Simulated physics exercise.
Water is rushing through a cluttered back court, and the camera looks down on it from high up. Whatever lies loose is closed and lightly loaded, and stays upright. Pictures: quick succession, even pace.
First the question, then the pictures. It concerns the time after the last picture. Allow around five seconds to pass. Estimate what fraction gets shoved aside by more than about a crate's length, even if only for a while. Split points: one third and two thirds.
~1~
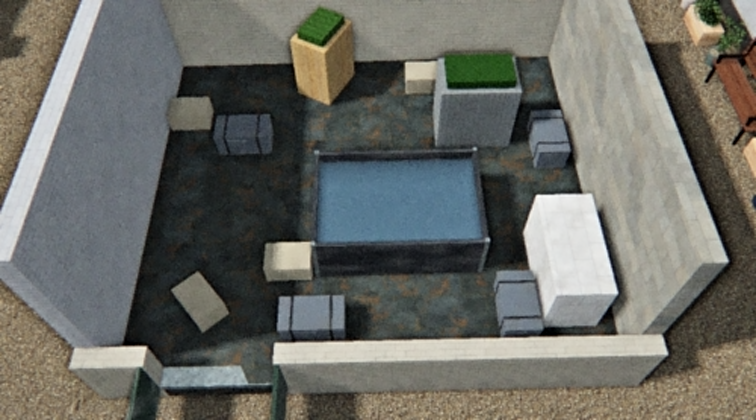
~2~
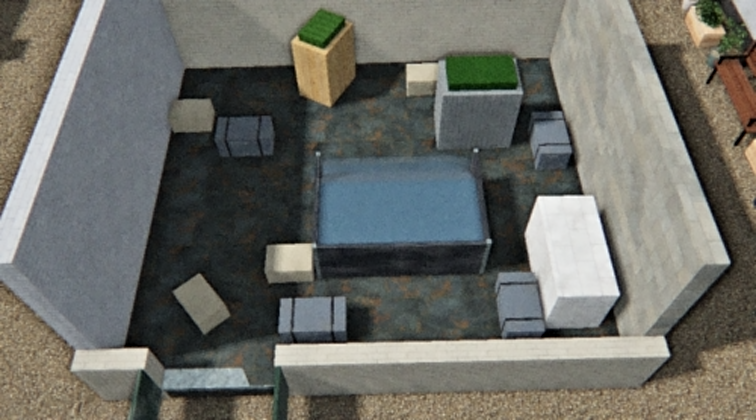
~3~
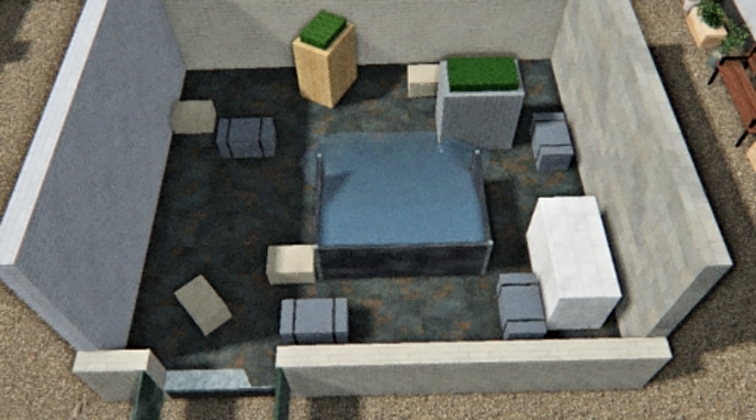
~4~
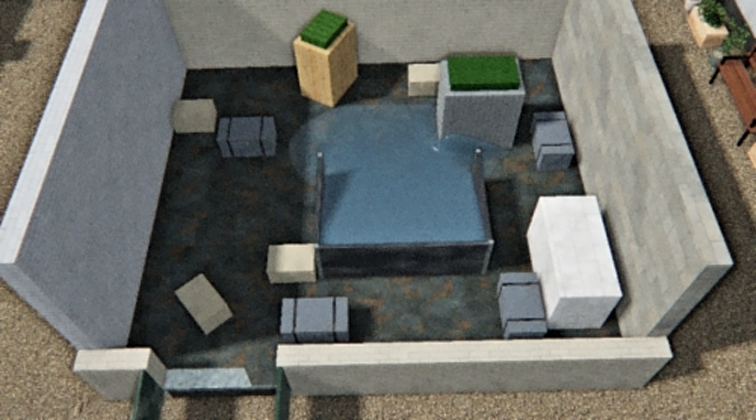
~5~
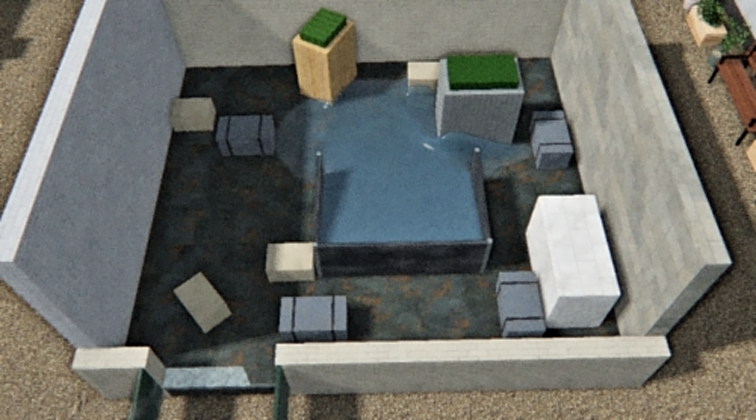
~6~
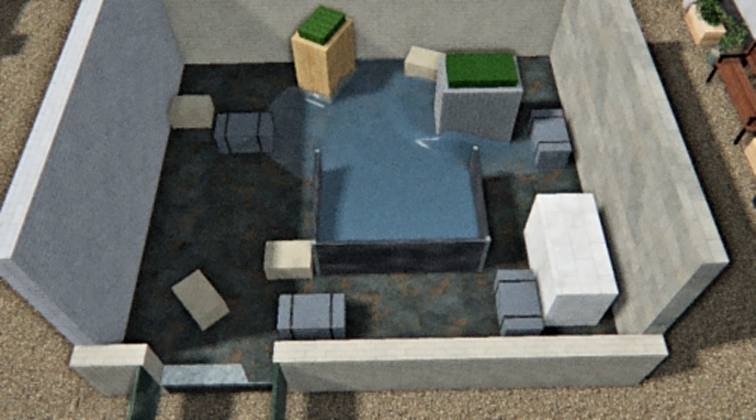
Within the middle band.
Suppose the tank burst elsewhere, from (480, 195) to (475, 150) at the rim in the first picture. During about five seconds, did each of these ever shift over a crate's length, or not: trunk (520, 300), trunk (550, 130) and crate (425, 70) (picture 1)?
Well, in order they come out as beyond that mark, beyond that mark and beyond that mark.
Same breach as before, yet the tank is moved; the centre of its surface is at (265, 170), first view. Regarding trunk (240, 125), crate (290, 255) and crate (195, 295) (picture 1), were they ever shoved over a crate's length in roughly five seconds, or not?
Covered the distance, short of it, covered the distance.
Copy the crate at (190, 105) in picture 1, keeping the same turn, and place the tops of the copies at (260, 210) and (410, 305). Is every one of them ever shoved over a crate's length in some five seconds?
The first largely stays; the second largely stays.
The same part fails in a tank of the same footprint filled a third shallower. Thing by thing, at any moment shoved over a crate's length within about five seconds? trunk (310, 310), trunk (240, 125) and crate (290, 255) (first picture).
Going through them, I'd say never got there, then got there, then never got there.
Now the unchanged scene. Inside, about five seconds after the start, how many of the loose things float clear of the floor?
By my reckoning the number comes out at 4.
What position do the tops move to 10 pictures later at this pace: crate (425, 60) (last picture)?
(542, 85).
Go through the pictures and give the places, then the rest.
The first frame shows a crate at (425, 70), on the bottom; a trunk at (551, 130) rests on the ground; 0 of 8 have shifted.
The second frame shows a crate at (426, 72), on the bottom; a trunk at (552, 132) rests on the ground; 0 of 8 have shifted.
The third frame shows a crate at (427, 73) rests on the ground; a trunk at (553, 133), on the bottom; 0 of 8 have shifted.
The fourth frame shows a crate at (428, 73), on the bottom; a trunk at (554, 132) rests on the ground; 0 of 8 have shifted.
The fifth frame shows a crate at (427, 70), on the bottom; a trunk at (553, 131) rests on the ground; 0 of 8 have shifted.
The sixth frame shows a crate at (426, 58) rests on the ground, close to its start; a trunk at (552, 130) rests on the ground; 1 of 8 have shifted.
A moment on, 0 of 8 are well off their spots; 1 afloat.
Next, 1 of 8 are well off their spots; 0 afloat.
Later, 3 of 8 are well off their spots; 3 afloat.
In the end, 5 of 8 are well off their spots, and 5 have been at some point; 4 afloat.
